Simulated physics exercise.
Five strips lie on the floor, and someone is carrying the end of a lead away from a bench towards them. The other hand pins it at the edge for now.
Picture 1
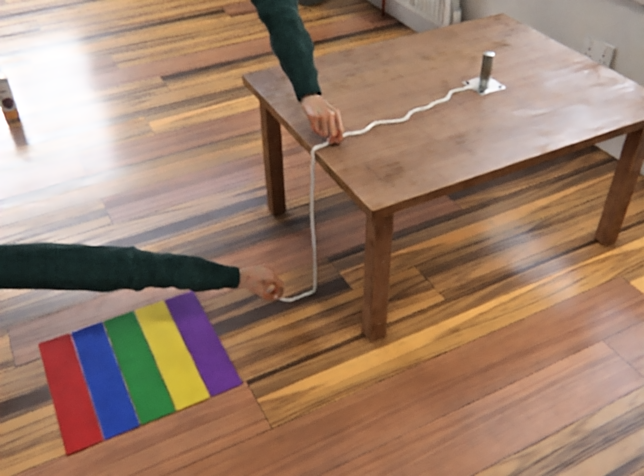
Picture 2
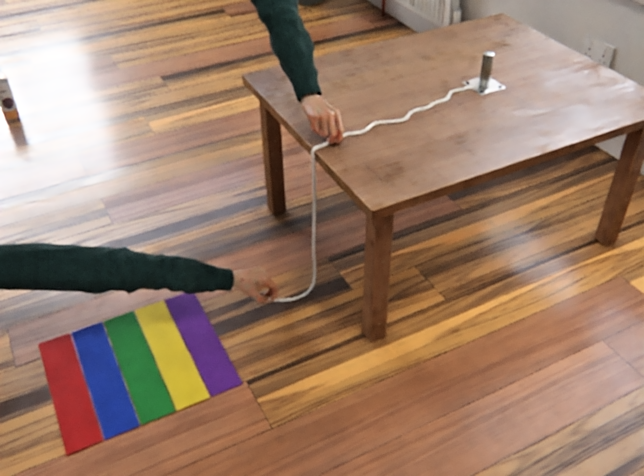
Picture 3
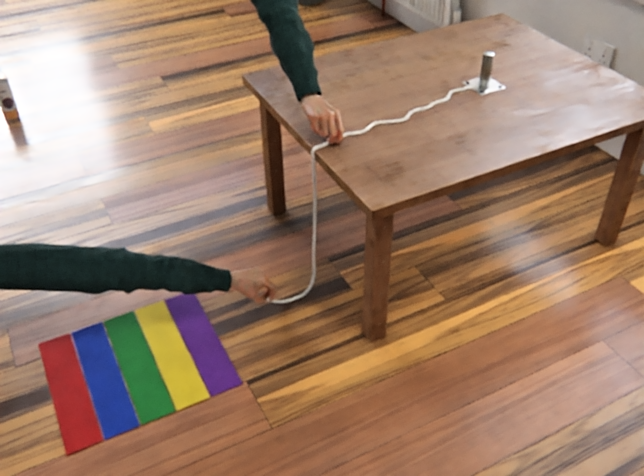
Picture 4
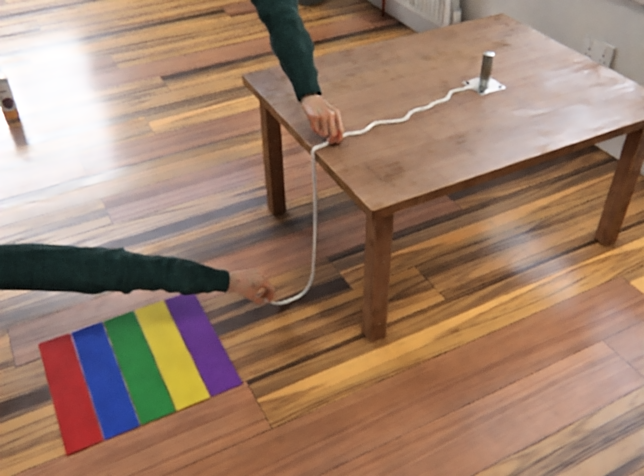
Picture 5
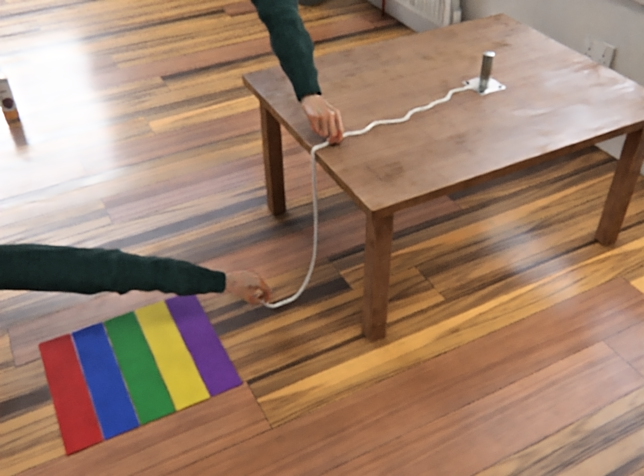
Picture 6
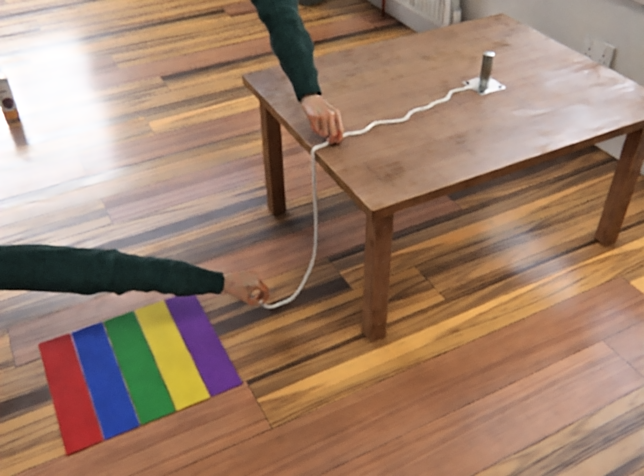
We see one hand pinning a white cord at the edge of a wooden table while another hand, low beside five coloured strips on the floor, draws the hanging end slightly to the left, the cord curving a little more.
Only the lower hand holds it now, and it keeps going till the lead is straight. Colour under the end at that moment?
Yellow.
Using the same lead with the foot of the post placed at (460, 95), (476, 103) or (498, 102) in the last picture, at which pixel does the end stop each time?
In pixels, the answers are (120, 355), (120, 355) and (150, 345).
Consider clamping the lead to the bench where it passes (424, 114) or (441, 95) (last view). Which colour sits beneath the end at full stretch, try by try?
For the first it's yellow, and for the second it's yellow.
A little later, end near (217, 318); short of the strips.
Next, end near (183, 331); over purple.
When it is tight, end near (162, 338); over yellow. It halts on the yellow strip.
